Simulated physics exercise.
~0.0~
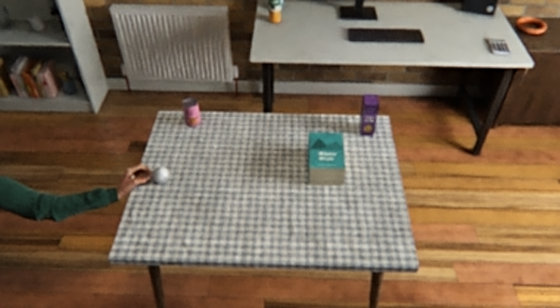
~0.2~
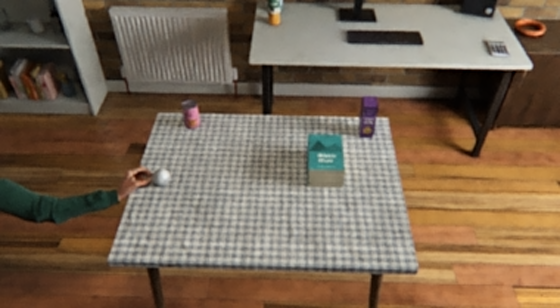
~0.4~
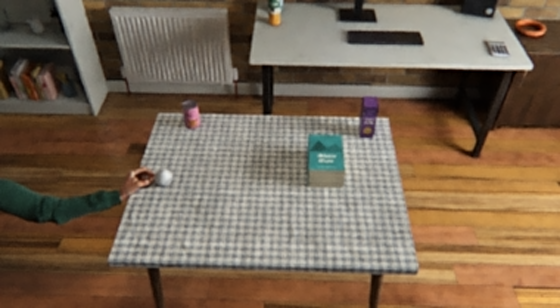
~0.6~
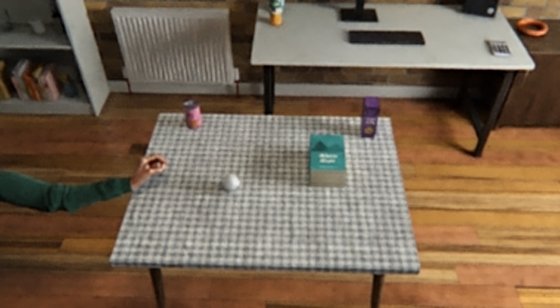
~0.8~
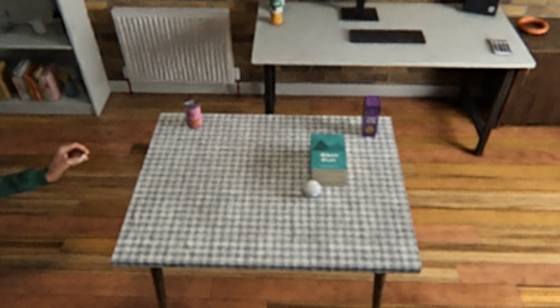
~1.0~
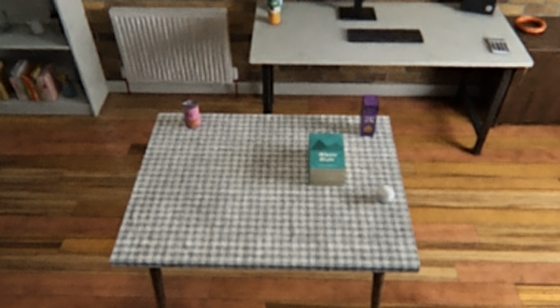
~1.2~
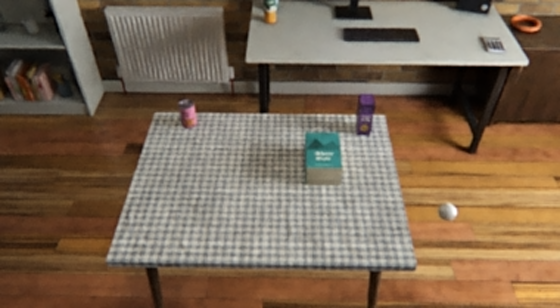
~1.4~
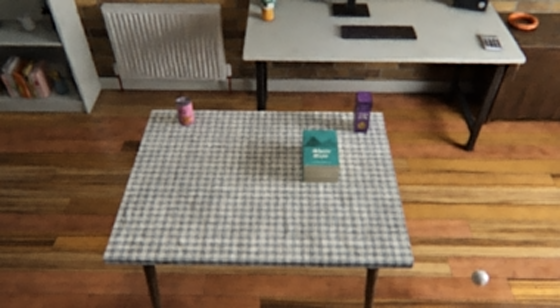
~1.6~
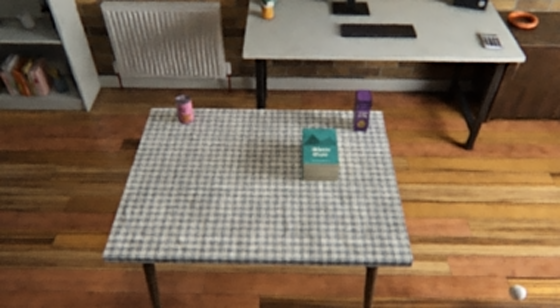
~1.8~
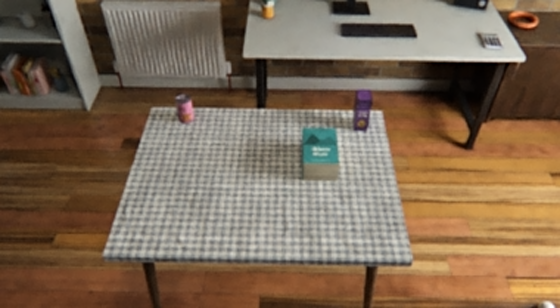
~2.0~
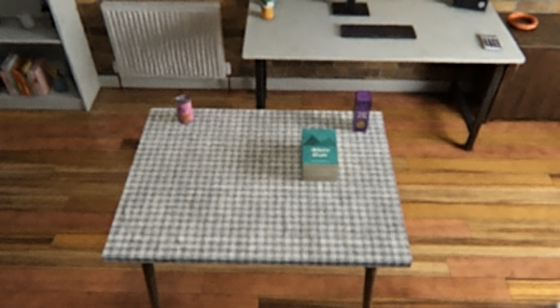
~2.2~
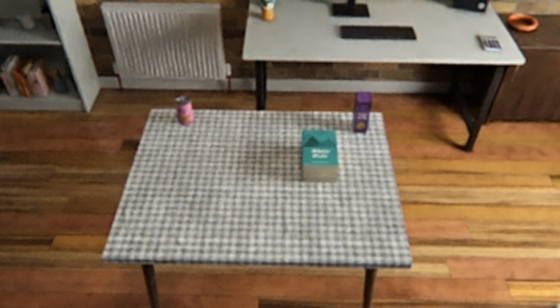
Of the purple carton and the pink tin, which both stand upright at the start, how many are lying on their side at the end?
None of them are lying on their side at the end; the purple carton and the pink tin both still stand upright.
